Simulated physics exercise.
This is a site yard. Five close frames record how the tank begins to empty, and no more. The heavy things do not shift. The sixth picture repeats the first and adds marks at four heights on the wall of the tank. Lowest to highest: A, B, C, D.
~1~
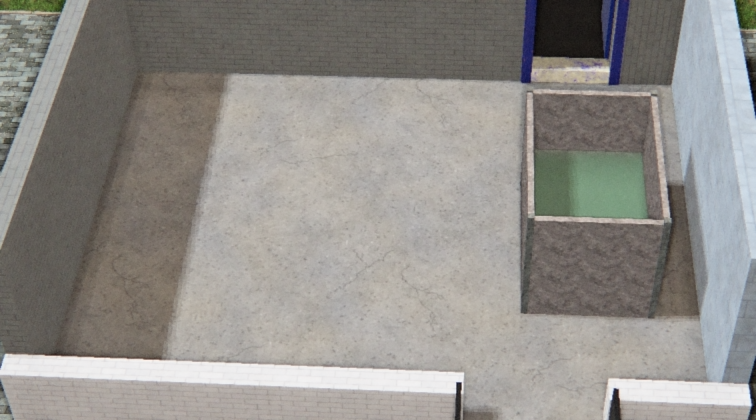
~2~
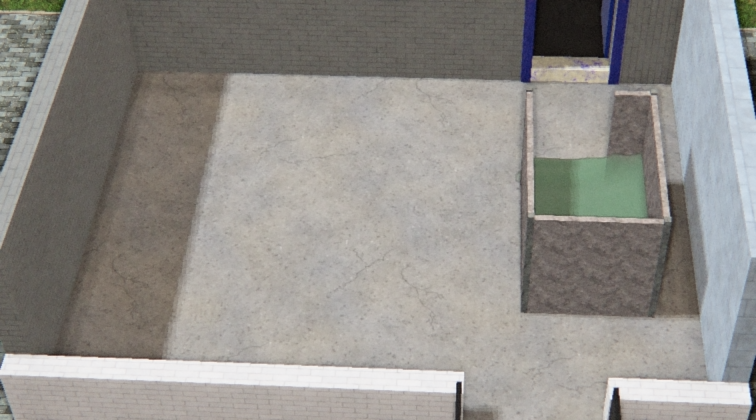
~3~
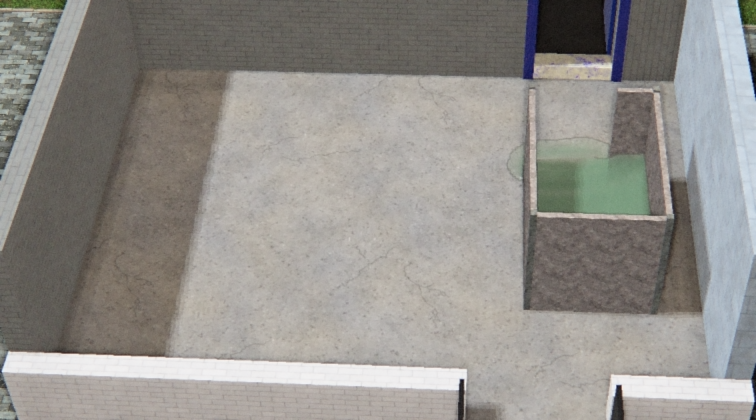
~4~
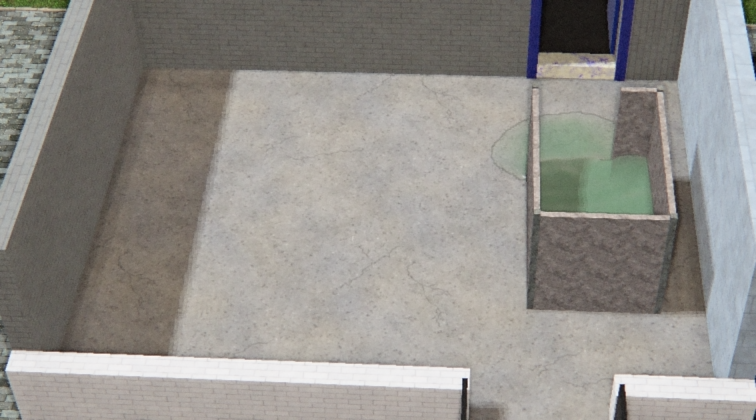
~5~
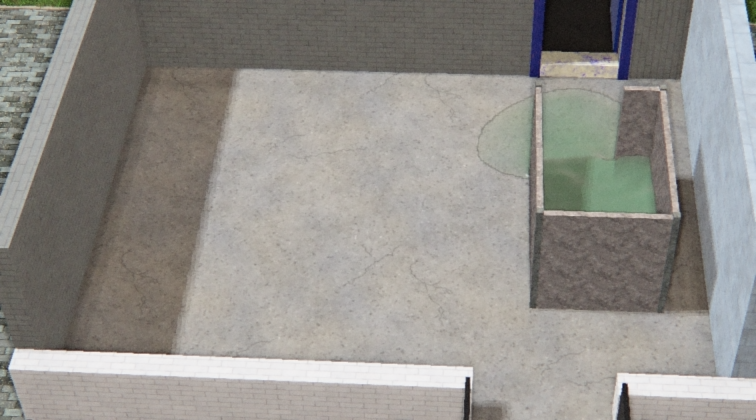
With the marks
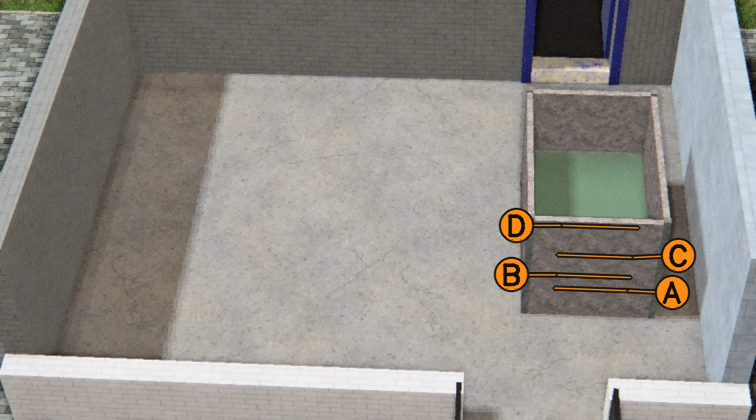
Green water rests in a stone-walled tank at the right of a grey, brick-walled yard, seen from high above. A dark doorway with blue posts stands behind the tank, a shadow lies along the left wall, and a gap opens in the pale front wall. Most of the tank's back wall disappears, then water spreads out behind and leftward in a thin, rounded sheet while the view shifts very slightly.
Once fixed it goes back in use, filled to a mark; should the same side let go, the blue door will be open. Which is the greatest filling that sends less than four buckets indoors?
Use mark A.
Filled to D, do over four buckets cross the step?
Yes, that goes wrong.
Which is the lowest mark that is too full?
B.
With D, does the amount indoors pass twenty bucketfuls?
Yes, it does.
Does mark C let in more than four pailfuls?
Yes.
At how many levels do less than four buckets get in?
One.
In orange, A at (591, 289); B at (593, 276); C at (595, 256); D at (599, 226); from the bottom up A, B, C, D.
With A, a splash gets over, under a bucket.
With B, about 9 bucketfuls get in.
With C, dozens of bucketfuls pour in.
With D, dozens of bucketfuls pour in.
